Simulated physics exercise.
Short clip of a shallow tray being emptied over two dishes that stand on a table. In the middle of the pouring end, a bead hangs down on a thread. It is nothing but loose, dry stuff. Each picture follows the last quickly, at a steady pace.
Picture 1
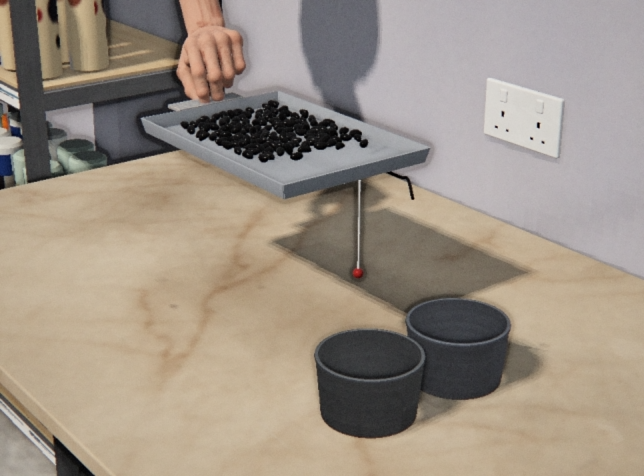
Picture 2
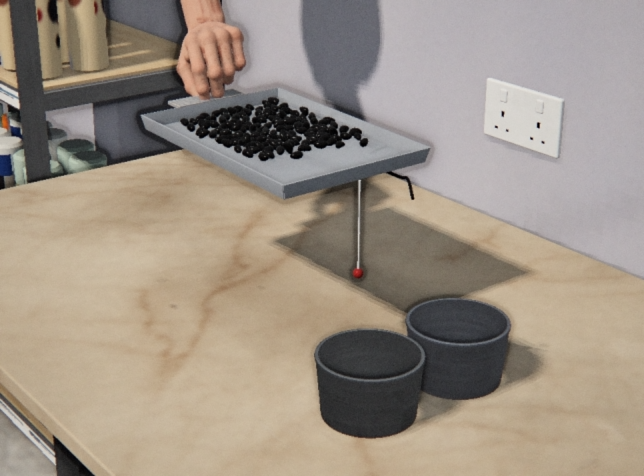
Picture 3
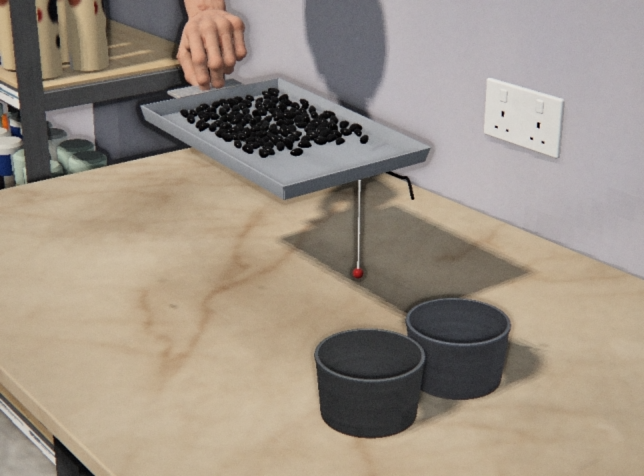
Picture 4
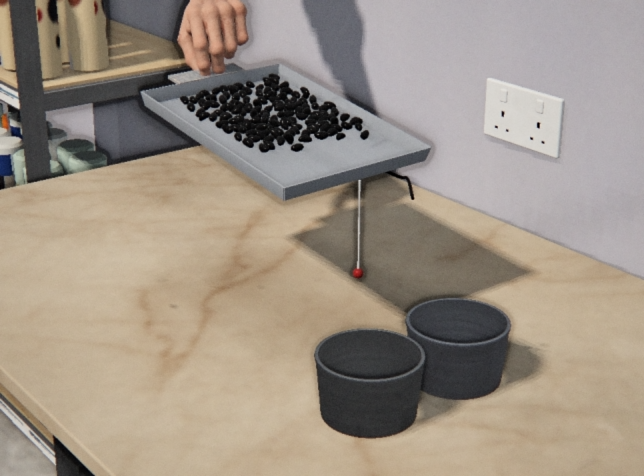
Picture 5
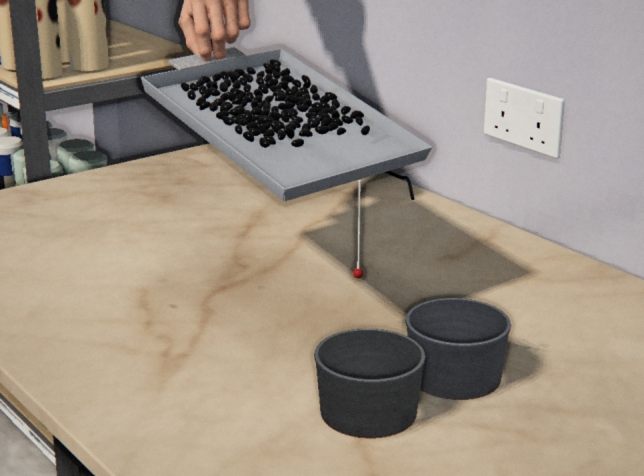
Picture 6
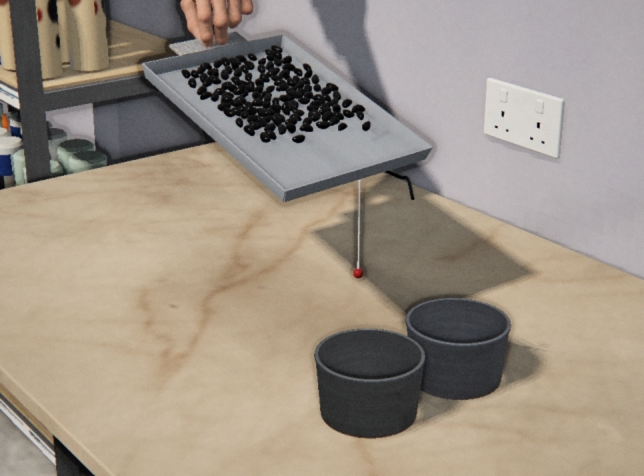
The footage shows a hand raising the far end of a shallow grey tray of black beans above two dark dishes on a table, gradually tilting it toward its near end while a red bead hangs on a thread beneath.
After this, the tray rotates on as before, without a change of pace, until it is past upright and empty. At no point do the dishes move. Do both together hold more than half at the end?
The dishes save the lesser portion.
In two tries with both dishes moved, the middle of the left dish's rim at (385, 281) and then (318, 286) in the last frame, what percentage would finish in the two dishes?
I'd expect some 20 percent, and then some 0 percent.
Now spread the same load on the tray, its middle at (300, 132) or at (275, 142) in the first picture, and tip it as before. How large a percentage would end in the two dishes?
First case: Around 20 %; second case: Around 10 %.
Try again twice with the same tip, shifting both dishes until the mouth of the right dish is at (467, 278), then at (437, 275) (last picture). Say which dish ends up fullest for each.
In the first try it's the one on the left, and in the second it's the one on the left.
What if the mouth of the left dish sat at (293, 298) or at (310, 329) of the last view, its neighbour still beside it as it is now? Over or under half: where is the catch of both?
Placing 1: A minority of it. Placing 2: A majority of it.
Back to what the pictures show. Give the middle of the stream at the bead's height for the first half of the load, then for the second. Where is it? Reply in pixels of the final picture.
I'd say around (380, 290) at first, then around (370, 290).
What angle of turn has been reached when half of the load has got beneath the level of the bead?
Roughly 110°.
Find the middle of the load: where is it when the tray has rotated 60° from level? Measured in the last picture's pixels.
About (349, 161).
Just after the last frame, tray tipped steeply; the larger part on the tray; just a few in the right dish; just a few outside both; about a tenth in the air.
A moment on, tray tipped past a quarter turn; roughly half on the tray; just a few in the left dish; just a few in the right dish; roughly a third outside both; about a tenth in the air.
Further on, tray tipped past a quarter turn; about a tenth in the left dish; about a tenth in the right dish; the larger part outside both.
When it is over, tray tipped past a quarter turn; about a tenth in the left dish; about a tenth in the right dish; the larger part outside both.
